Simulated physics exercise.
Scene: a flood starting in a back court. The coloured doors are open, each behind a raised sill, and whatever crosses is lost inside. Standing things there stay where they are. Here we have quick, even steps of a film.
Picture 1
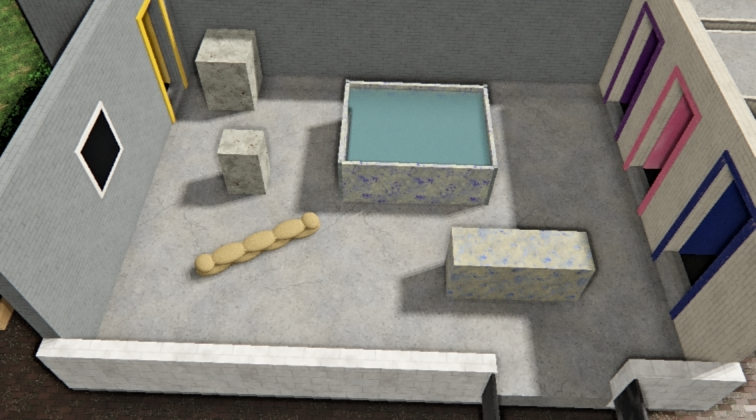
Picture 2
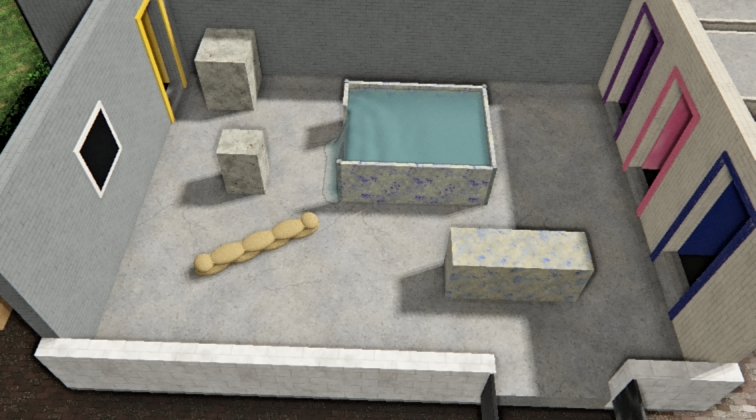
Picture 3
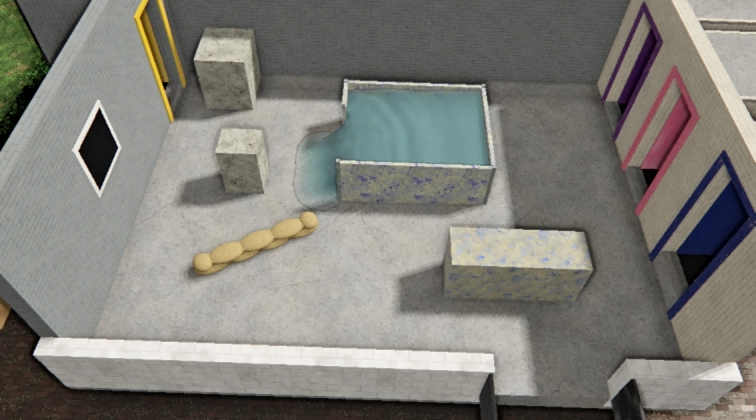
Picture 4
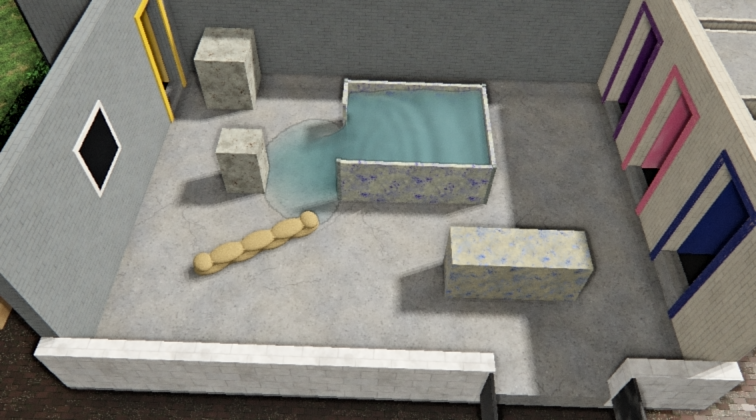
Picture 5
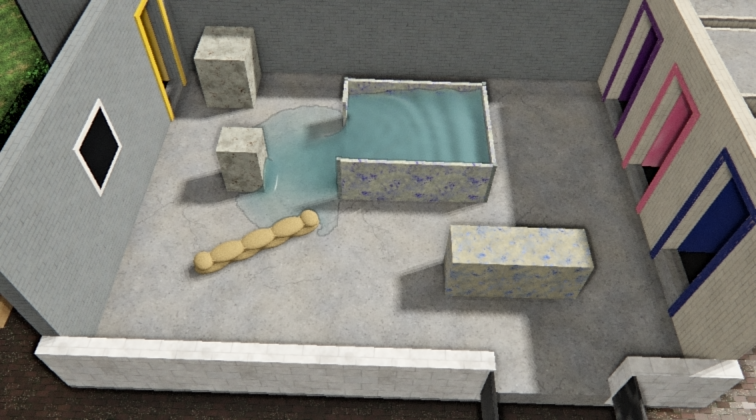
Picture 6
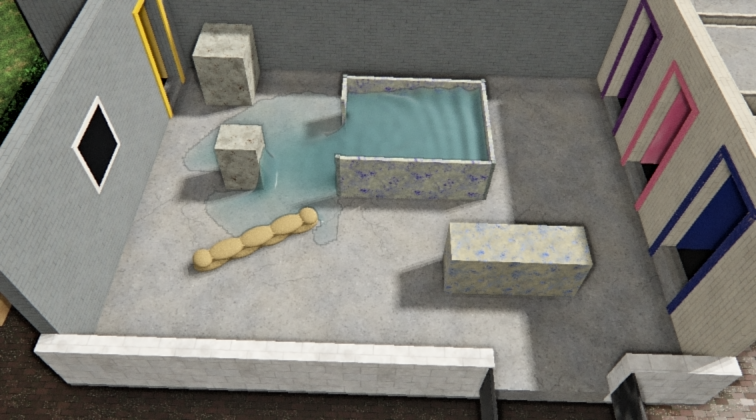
A large open tank of water in a walled court gave way on its left side, and water poured out across the floor, spreading left around a small block and reaching the tan sandbags.
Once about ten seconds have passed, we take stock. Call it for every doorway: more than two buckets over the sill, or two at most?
My call: The pink door two at most; the blue door two at most; the yellow door more than two; the purple door two at most.
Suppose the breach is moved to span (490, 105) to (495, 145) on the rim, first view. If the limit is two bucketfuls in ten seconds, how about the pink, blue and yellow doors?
The pink door tops the limit; the blue door falls short; the yellow door falls short.
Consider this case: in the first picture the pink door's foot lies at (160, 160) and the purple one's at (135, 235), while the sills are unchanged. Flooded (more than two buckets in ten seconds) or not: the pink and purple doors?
Taking them in turn, the pink one tops the two-pail mark and the purple one tops the two-pail mark.
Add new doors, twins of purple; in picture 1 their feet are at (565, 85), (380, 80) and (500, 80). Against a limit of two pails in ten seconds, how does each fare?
Stays below the line; stays below the line; stays below the line.
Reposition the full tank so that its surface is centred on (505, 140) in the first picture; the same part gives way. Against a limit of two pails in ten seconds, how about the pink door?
One by one: The pink one takes less.
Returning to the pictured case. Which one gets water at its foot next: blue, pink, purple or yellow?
That would be the yellow-painted one.
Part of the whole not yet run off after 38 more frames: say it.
About 94 %.
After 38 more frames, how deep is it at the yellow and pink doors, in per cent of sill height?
Estimate, in order: 100 and 0 percent.
A moment on, water covers 25 % of the floor; the pink door not reached, the blue door not reached, the yellow door wet at the sill, nothing in, the purple door not reached.
Next, water covers 30 % of the floor; the pink door not reached, the blue door not reached, the yellow door over two buckets in, the purple door not reached.
Then, water covers 40 % of the floor; the pink door not reached, the blue door not reached, the yellow door far over two buckets in, the purple door not reached.
Later, water covers 70 % of the floor; the pink door not reached, the blue door not reached, the yellow door far over two buckets in, the purple door not reached.
In the end, water covers 95 % of the floor; the pink door wet at the sill, nothing in, the blue door wet at the sill, nothing in, the yellow door far over two buckets in, the purple door wet at the sill, nothing in.
